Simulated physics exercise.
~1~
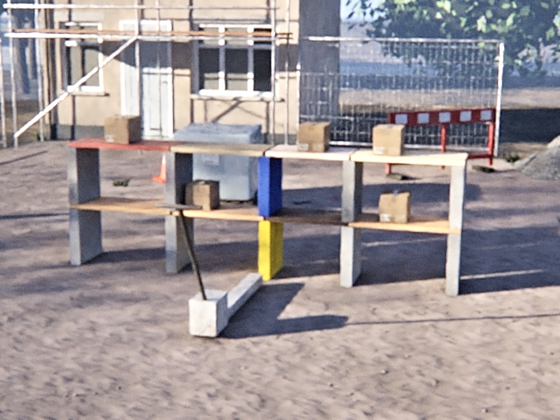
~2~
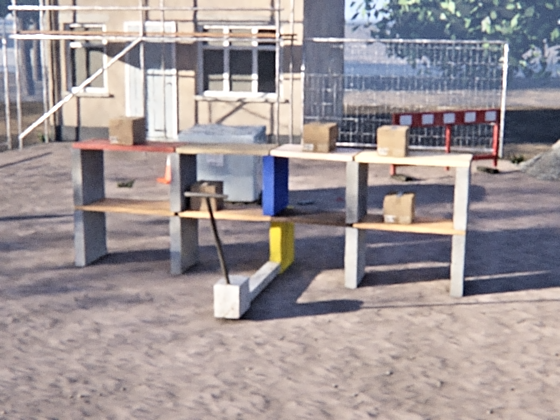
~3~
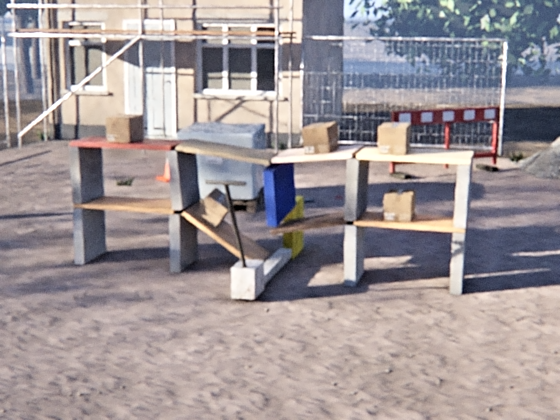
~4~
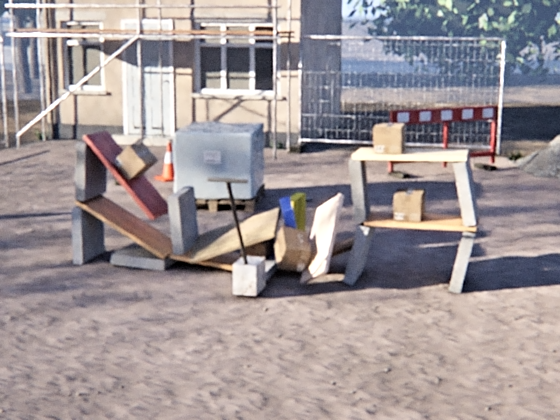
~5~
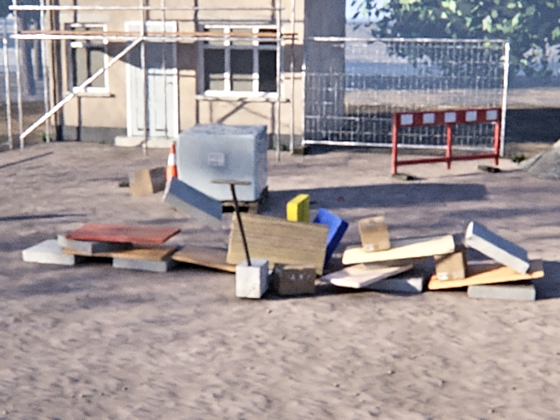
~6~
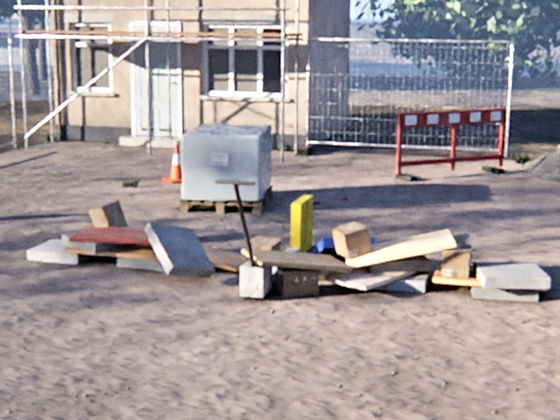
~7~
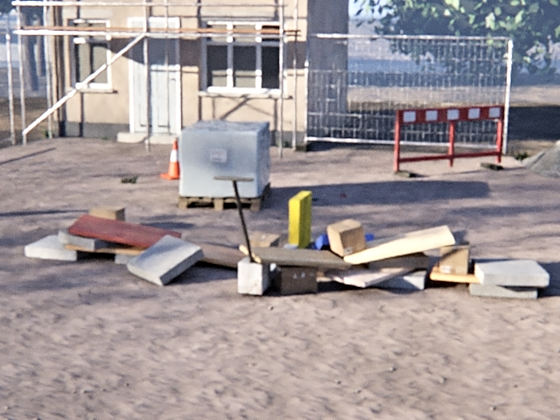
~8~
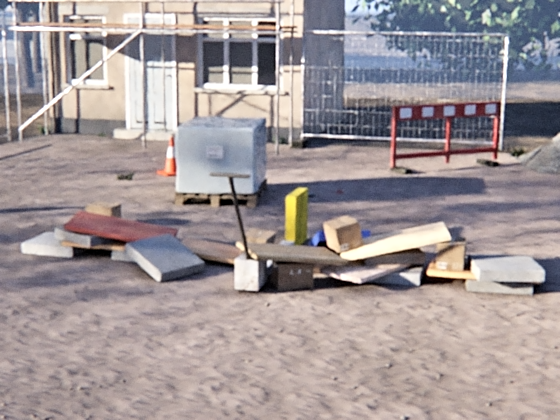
On a sunlit dirt yard, seen from the front by a slightly swaying camera, a two-tier rack of grey uprights and boards stands before a scaffolded house and a wire fence. A red board tops its left end, small boxes sit on it, and a blue upright rests above a yellow one near the middle. A pale block with a dark handle slides in at the base, shoving the yellow upright back. The middle shelves sag, then the left side collapses, and the right side follows. Everything ends in a low heap, the red board slanting at left, the yellow piece still upright.
